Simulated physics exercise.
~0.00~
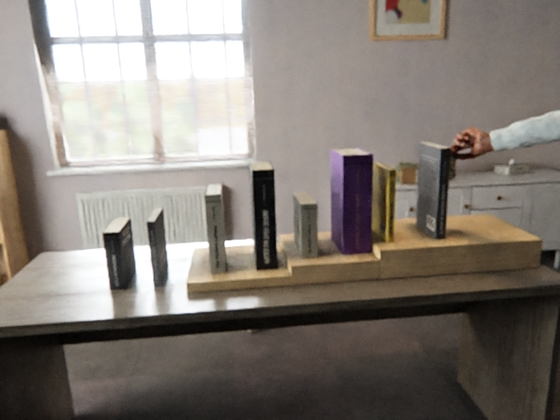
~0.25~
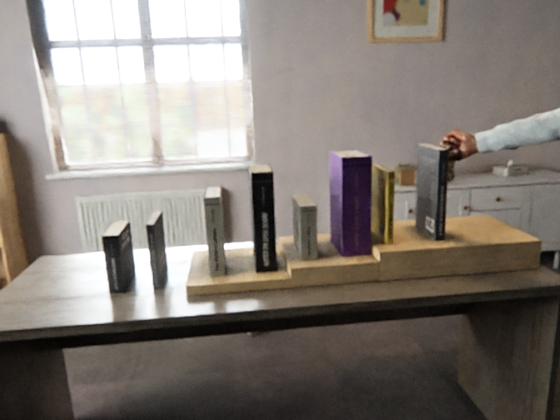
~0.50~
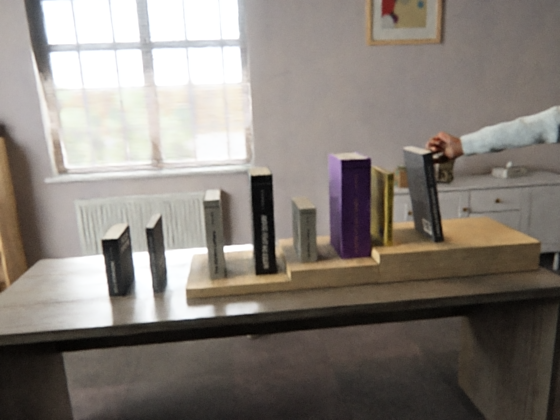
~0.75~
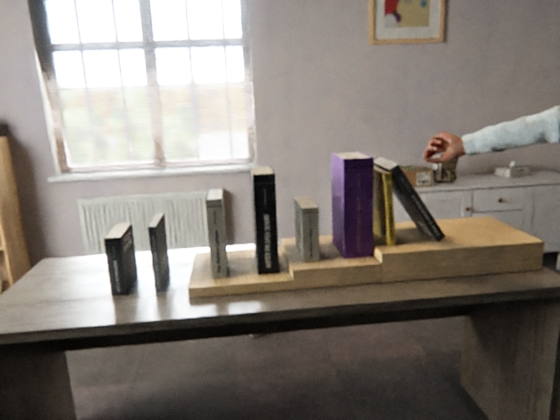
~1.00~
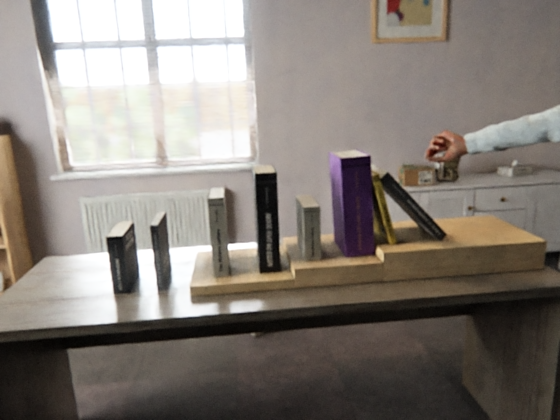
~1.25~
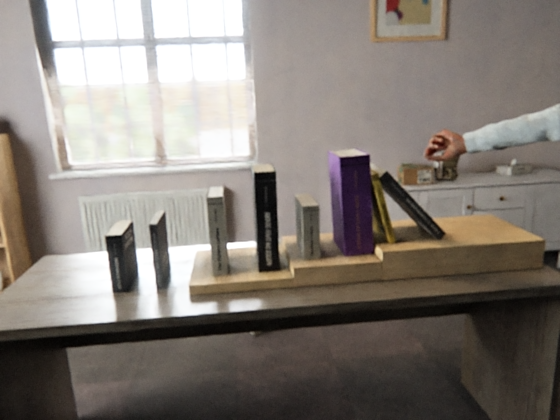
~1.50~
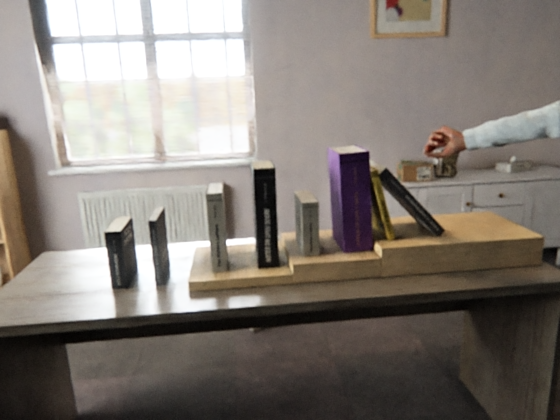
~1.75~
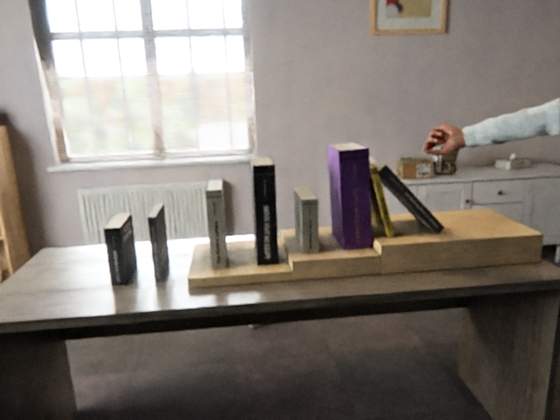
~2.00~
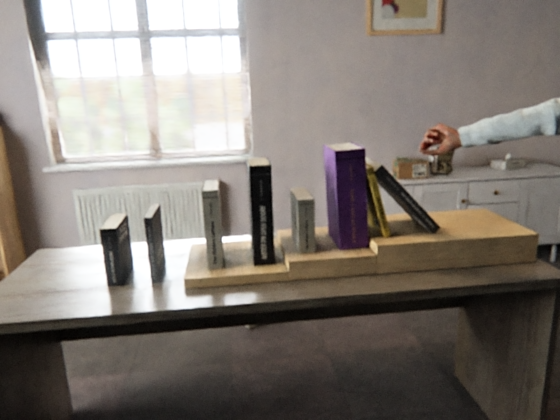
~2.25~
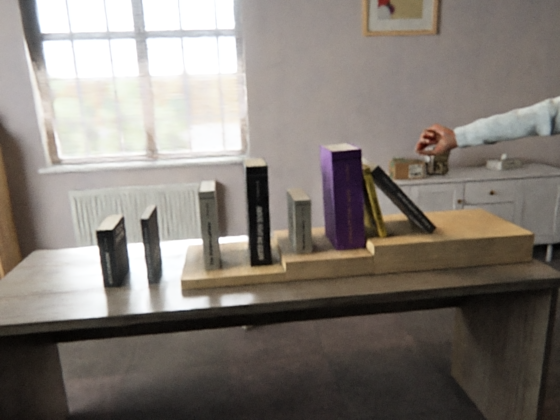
A dark book at the right end of a row on stepped wooden blocks tipped left when a hand pushed it, falling against a thin yellow book, which leaned onto the thick purple one; the purple book held, and the rest stayed upright.
